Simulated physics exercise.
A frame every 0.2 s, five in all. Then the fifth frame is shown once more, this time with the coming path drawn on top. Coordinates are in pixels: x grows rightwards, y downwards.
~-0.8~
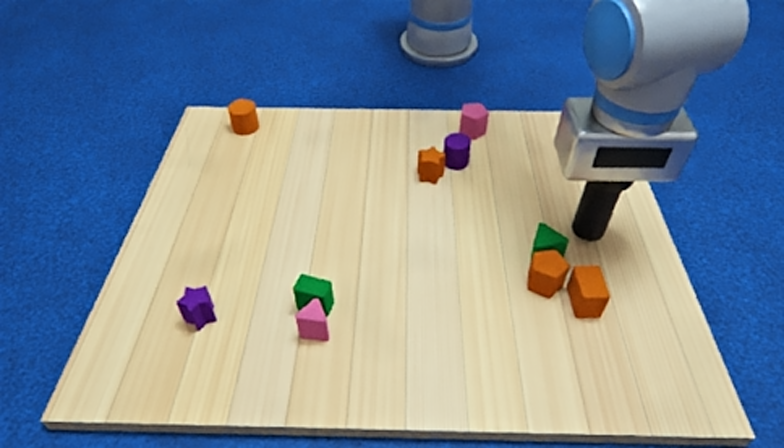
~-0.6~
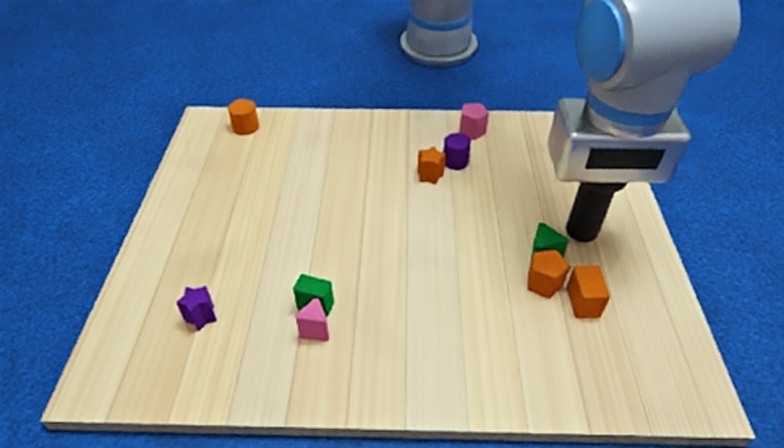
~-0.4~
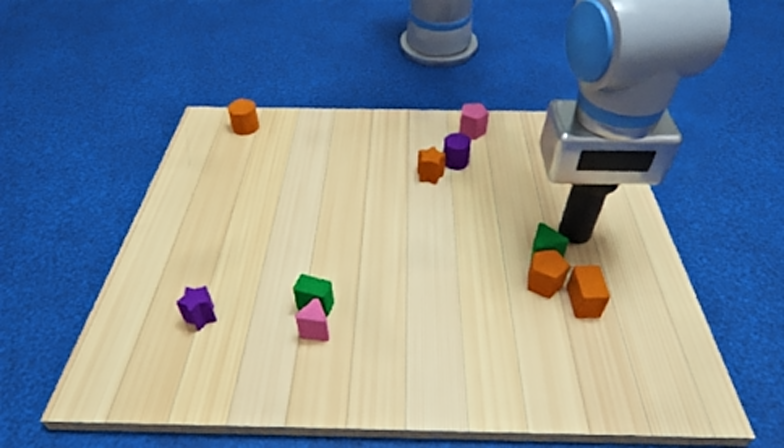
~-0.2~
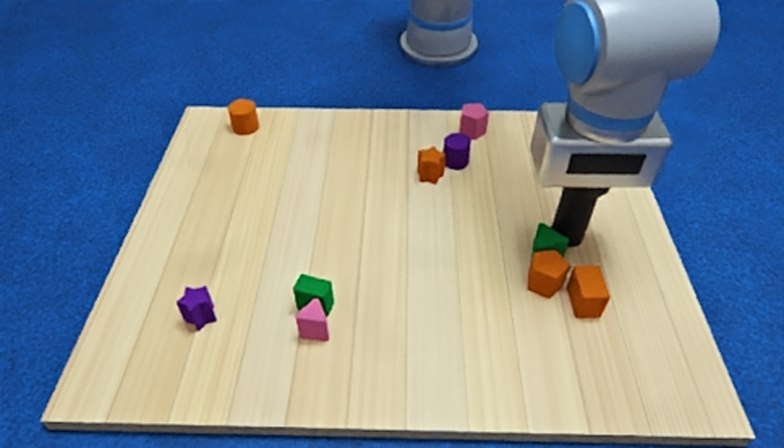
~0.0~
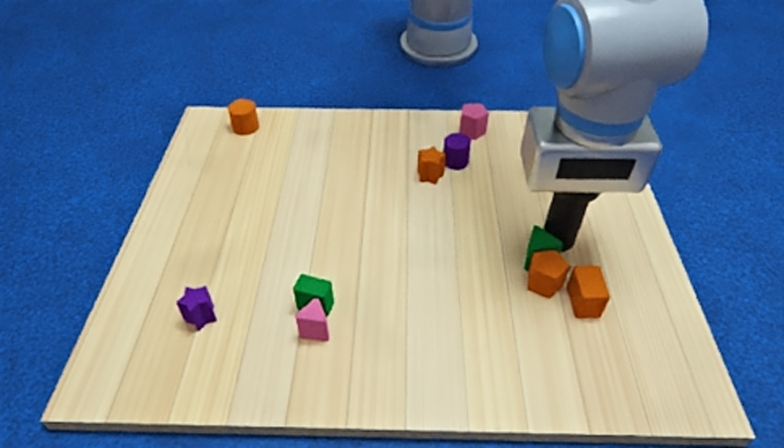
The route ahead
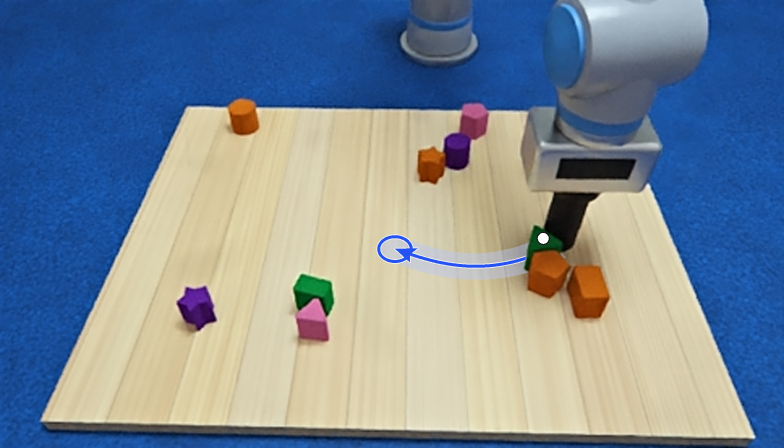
On a wooden board over blue carpet, a robot arm slides its dark post left, nudging a green triangle slightly left.
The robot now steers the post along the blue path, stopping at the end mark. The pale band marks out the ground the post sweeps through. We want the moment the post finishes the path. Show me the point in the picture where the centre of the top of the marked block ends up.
It is at (487, 268).
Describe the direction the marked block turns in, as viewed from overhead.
Viewed from above, counterclockwise.
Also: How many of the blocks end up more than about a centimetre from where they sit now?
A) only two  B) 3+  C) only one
C - only one.
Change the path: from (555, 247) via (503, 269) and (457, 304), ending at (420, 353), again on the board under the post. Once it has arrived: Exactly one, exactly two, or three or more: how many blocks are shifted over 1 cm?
My prediction: One block.
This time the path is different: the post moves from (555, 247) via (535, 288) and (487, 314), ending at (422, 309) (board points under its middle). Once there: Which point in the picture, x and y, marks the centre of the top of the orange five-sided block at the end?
My best guess is (542, 313).
The line goes from (555, 247) over (506, 263) and (449, 264) to (395, 249); the dot is on the green triangle.
On the path given first. One third of the way, post at (508, 257); green triangle at (498, 261), turned 20° anticlockwise; orange five-sided block at (550, 265), turned 15° anticlockwise.
Two thirds of the way, post at (449, 257); green triangle at (487, 268), turned 45° anticlockwise; orange five-sided block at (550, 265), turned 15° anticlockwise.
At the end, post at (395, 242); green triangle at (487, 268), turned 45° anticlockwise; orange five-sided block at (550, 265), turned 15° anticlockwise; orange rectangular block unmoved.
